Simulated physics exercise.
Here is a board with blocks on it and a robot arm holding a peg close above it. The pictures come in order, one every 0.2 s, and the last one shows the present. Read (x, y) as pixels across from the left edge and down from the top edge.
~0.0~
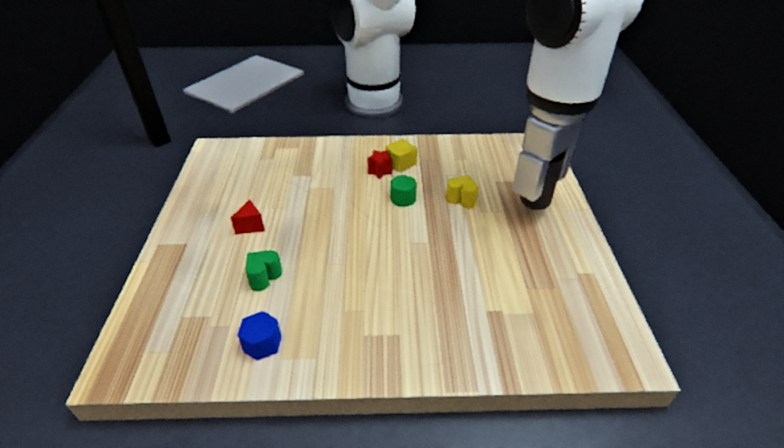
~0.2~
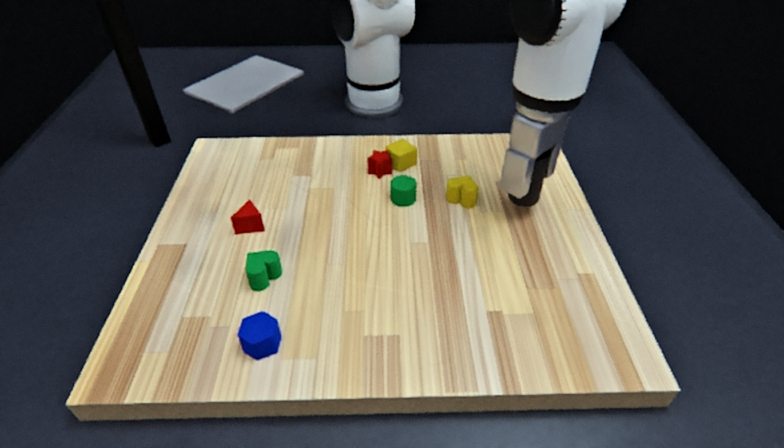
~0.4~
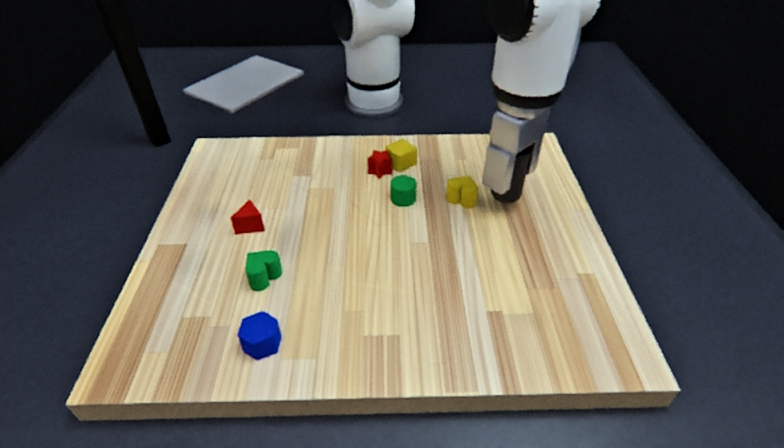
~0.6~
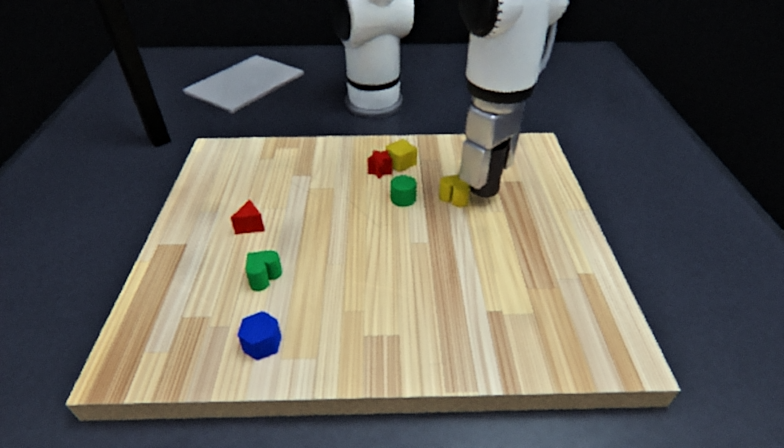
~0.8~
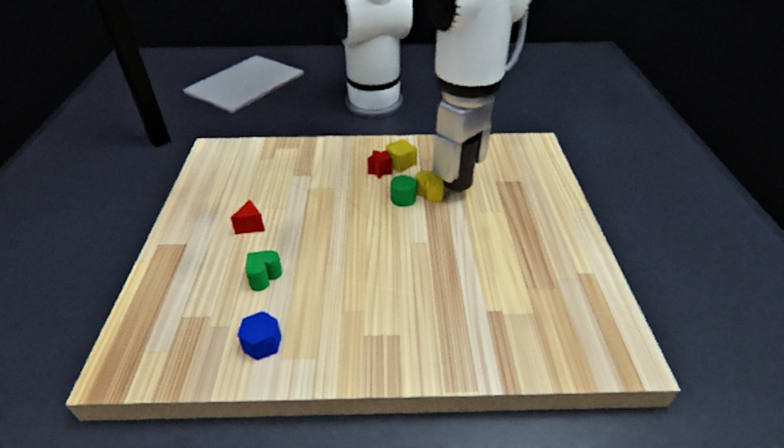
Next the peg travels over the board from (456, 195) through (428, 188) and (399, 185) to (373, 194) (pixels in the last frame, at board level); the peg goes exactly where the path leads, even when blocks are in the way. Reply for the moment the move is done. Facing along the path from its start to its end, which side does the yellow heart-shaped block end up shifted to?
It's going to go right.
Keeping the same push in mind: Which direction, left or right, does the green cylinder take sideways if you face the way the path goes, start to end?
It's set to shift left.
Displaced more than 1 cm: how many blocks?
Number moved: 2.
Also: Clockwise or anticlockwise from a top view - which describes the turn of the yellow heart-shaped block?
It twists with the clock when seen from above.
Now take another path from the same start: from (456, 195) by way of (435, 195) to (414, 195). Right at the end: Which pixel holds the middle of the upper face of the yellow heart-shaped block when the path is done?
The middle of its top is at (390, 174).
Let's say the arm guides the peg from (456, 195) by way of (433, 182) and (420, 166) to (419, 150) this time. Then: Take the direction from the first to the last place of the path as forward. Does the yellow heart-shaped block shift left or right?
It's going to go left.
What follows on the original path. One third of the way, peg (428, 176); green cylinder (391, 183); yellow heart-shaped block (402, 170).
Two thirds of the way, peg (399, 173); red star-shaped block (378, 155), turned 20° clockwise; green cylinder (384, 184); yellow heart-shaped block (373, 168).
At the end, peg (372, 183); red star-shaped block (378, 155), turned 20° clockwise; yellow square piece still; green cylinder (372, 195); yellow heart-shaped block (349, 170), turned 40° clockwise.
